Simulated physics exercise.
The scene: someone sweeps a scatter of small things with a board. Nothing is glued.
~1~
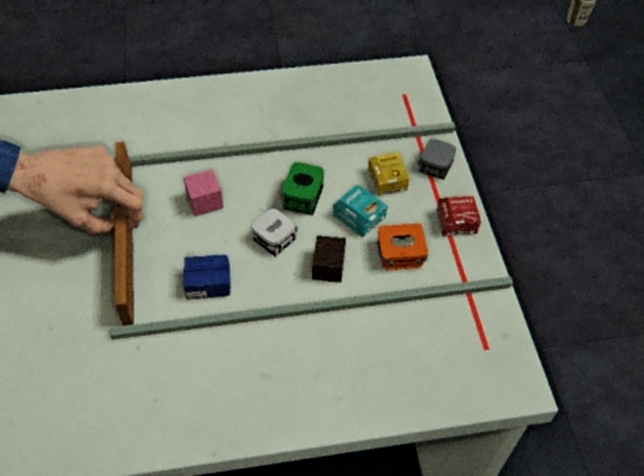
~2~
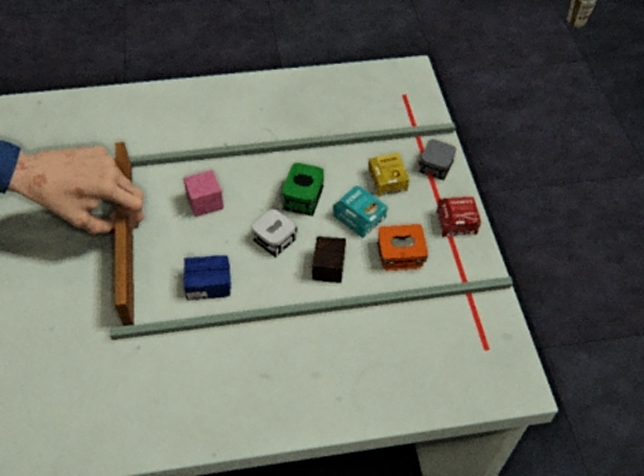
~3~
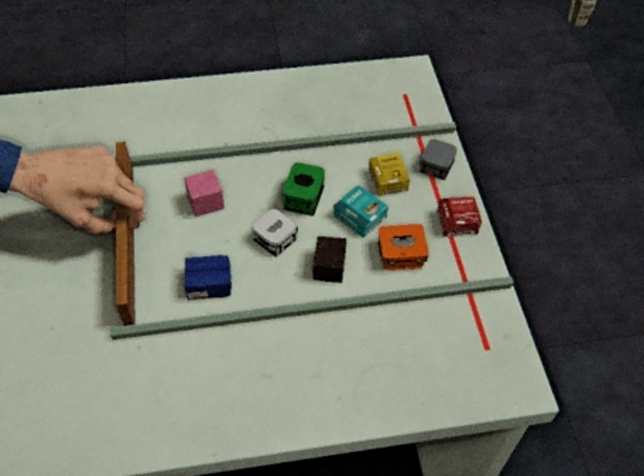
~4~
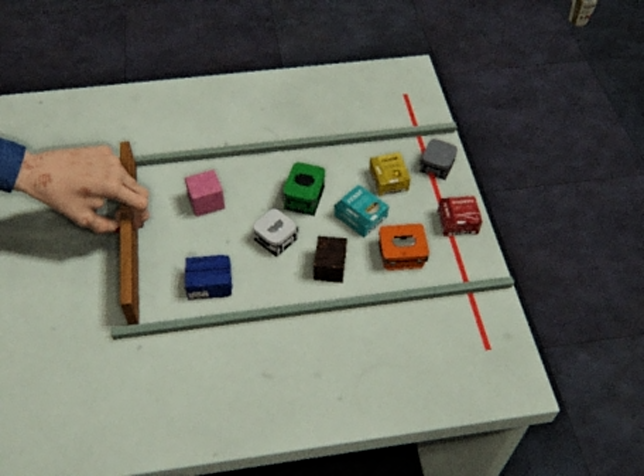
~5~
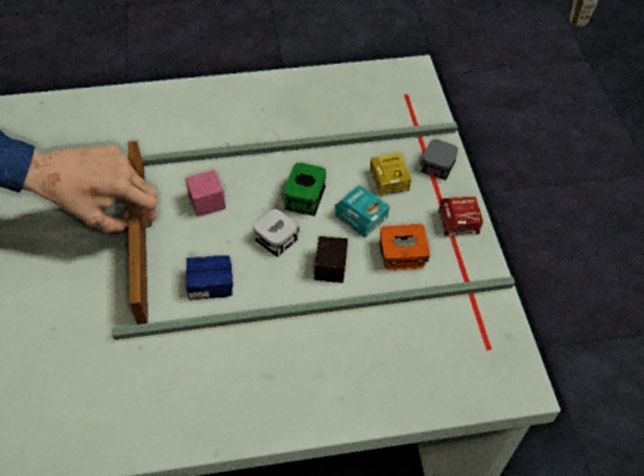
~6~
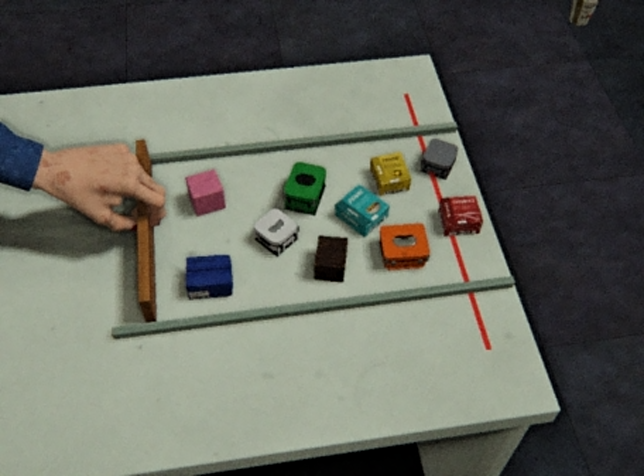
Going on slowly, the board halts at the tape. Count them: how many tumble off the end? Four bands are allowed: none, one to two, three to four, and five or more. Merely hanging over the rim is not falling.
The tally of drops is above four.
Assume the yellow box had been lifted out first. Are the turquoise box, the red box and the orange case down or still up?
The turquoise box ends up below - the red box ends up below - the orange case ends up below.
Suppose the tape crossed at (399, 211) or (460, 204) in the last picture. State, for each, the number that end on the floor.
Per try: 3; 7.
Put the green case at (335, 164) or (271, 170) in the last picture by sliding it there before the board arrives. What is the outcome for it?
Place by place, it holds its place, then holds its place.
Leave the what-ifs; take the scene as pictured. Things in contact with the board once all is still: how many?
3 are in contact with it.
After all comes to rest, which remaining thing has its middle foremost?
Result: The blue box.
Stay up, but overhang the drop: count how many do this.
As for overhanging, the count is 0.
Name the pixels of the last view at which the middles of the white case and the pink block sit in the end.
Around (465, 219) and around (449, 168).
Soon after, none off yet; red box at rest near (460, 216); grey case at rest near (439, 159); yellow box at rest near (390, 174).
Then, none off yet; red box tipped well over near (502, 214); grey case tipped well over near (484, 155); yellow box moved well along near (462, 168).
At rest, the number that fall off is five or more; fallen, green case, black block, turquoise box, orange case, yellow box, grey case and red box.
